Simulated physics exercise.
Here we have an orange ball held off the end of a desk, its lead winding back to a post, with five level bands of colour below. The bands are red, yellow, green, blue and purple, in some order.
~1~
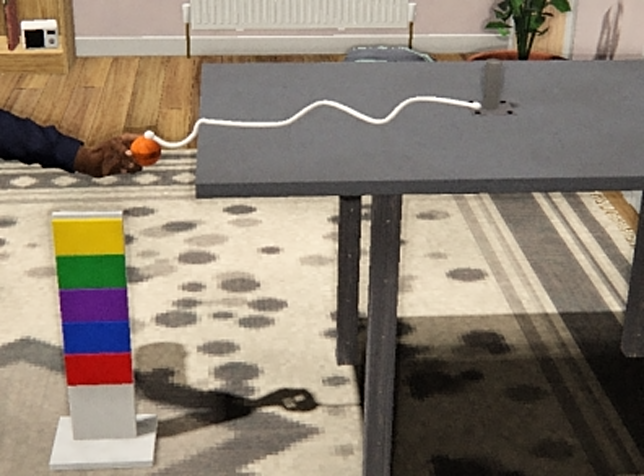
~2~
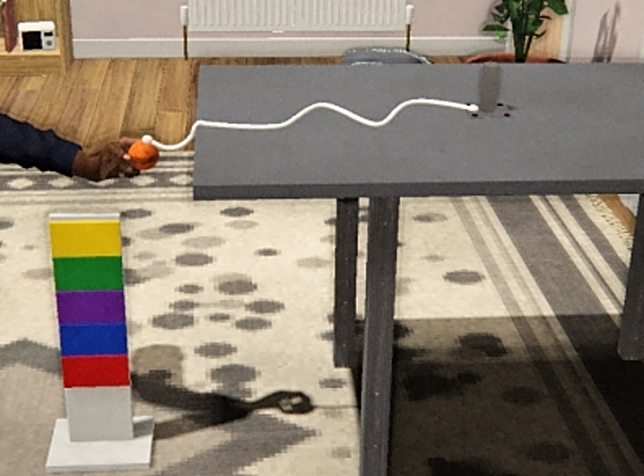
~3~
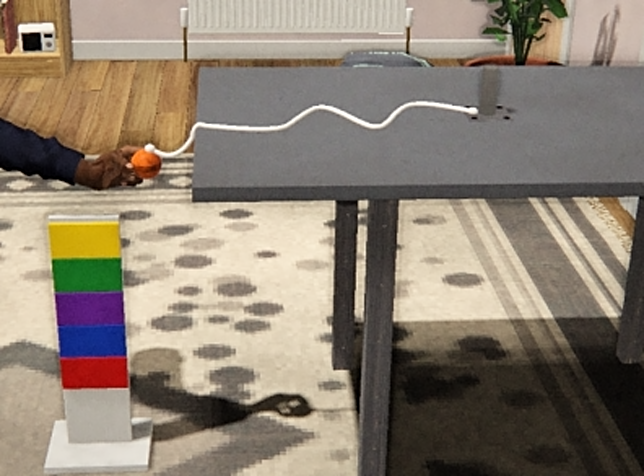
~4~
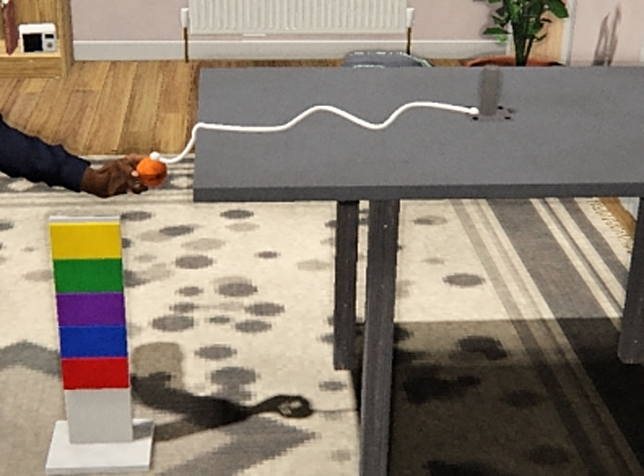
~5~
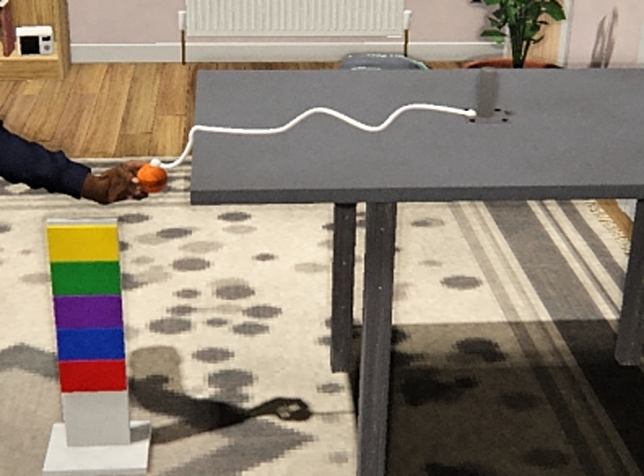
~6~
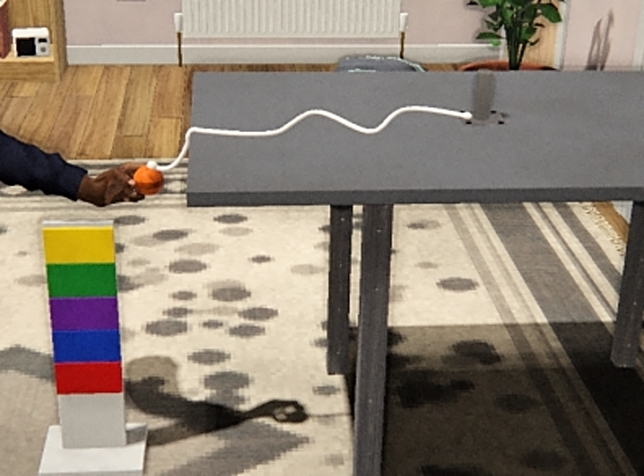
A hand holding an orange ball on a wavy white lead beside a grey desk, barely moving above stacked coloured bands.
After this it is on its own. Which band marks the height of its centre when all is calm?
Its centre hangs level with the purple band.
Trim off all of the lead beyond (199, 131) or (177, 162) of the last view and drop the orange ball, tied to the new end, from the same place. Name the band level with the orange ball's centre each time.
Taking them in turn: Yellow; green.
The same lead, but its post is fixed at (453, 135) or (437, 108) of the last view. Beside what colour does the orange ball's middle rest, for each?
Try by try: Blue; blue.
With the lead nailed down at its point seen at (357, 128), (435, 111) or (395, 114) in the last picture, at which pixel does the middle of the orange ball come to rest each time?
About (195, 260), (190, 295) and (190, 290).
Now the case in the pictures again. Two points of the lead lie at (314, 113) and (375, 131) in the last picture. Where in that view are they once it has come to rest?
Near (239, 127) and (326, 124).
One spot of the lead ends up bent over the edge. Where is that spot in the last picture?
Near (289, 126).
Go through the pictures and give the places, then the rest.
The first picture shows orange ball (146, 151); yellow (88, 238); green (91, 273); purple (94, 306); blue (96, 339); red (99, 370).
The second picture shows orange ball (144, 155); lead through (438, 103) (391, 117) (343, 112) (295, 119) (219, 125).
The third picture shows orange ball (146, 164).
The fourth picture shows orange ball (152, 172); lead through (438, 106) (392, 120) (344, 114) (295, 121) (219, 128).
The fifth picture shows orange ball (152, 178).
The sixth picture shows orange ball (149, 181); lead through (432, 110) (385, 124) (337, 119) (289, 126) (213, 132).
Early on, ball near (197, 300); level with purple.
Midway, ball near (183, 308); level with purple.
Finally, ball near (192, 309); level with purple. Its middle rests at the purple band.
